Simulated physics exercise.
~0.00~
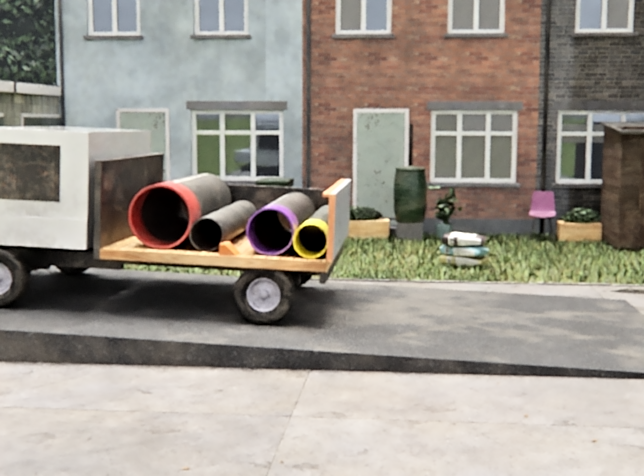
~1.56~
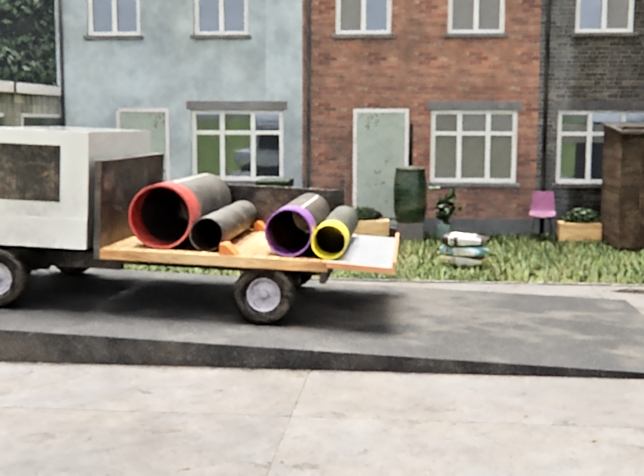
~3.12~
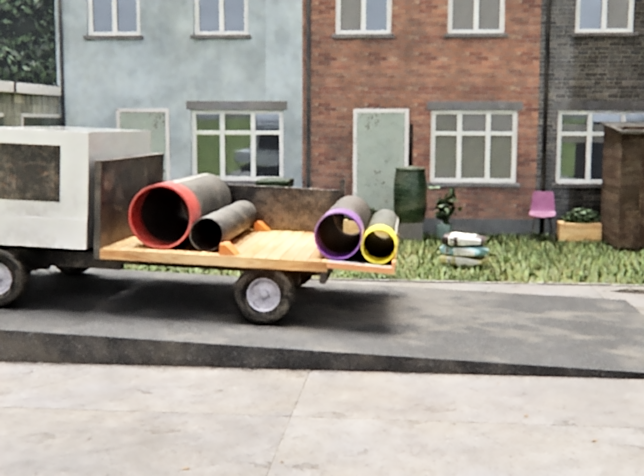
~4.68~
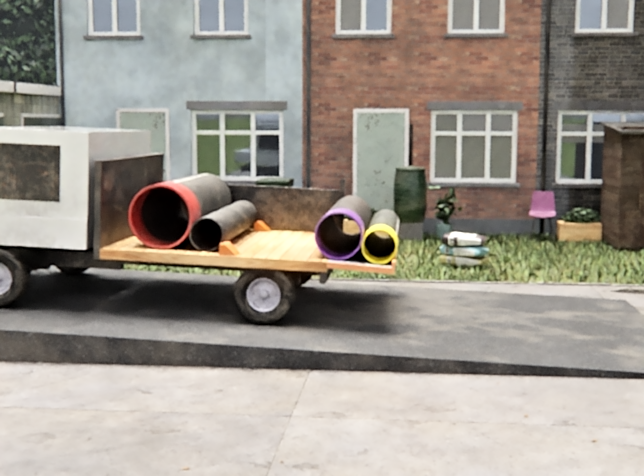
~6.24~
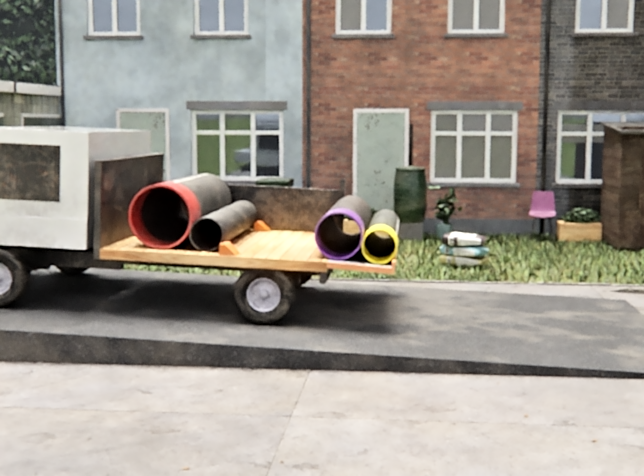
The truck's tailgate drops and the purple and yellow pipes roll right, stopping on it.
